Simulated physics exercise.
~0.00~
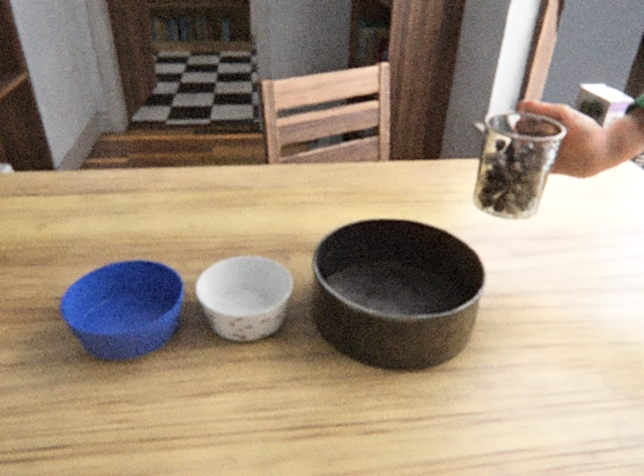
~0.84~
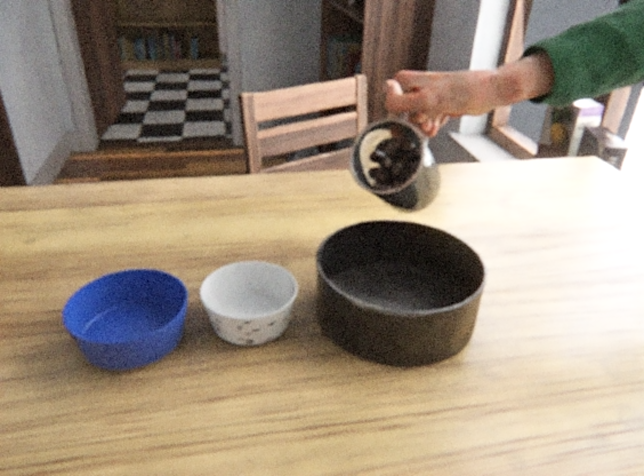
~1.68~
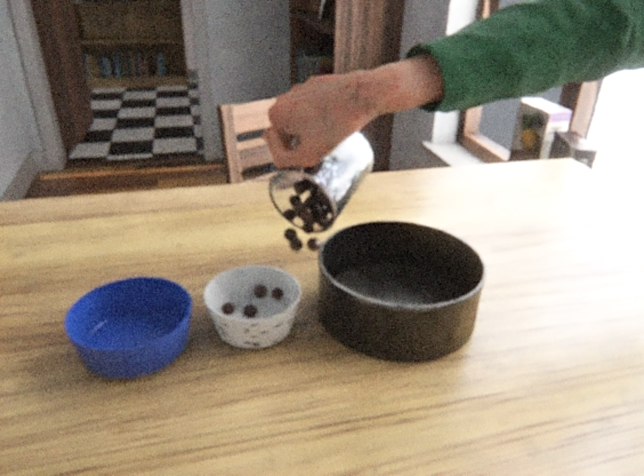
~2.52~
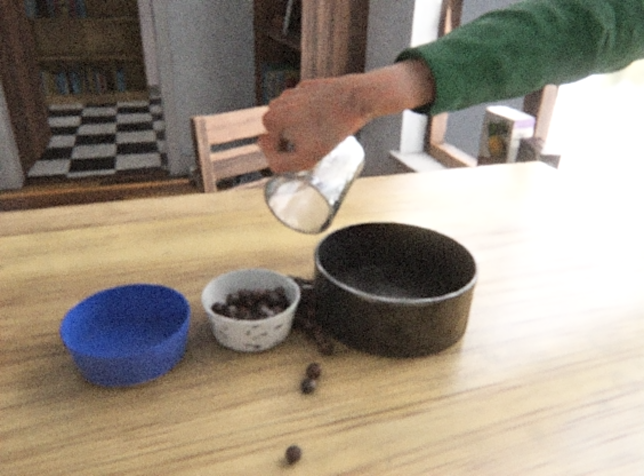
A glass cup of dark chocolate balls is held by a hand at the right, above a light wooden table seen from slightly above, with a chair and a checkered floor behind. On the table stand a blue dish at left, a small white dish in the middle and a black pot at right. The green-sleeved arm carries the cup left over the pot, tipping it. Near the white dish it tilts further and balls tumble out. The cup empties, leaving many balls in the white dish and others on the table beside the pot and toward the front, while the pot and blue dish receive none.
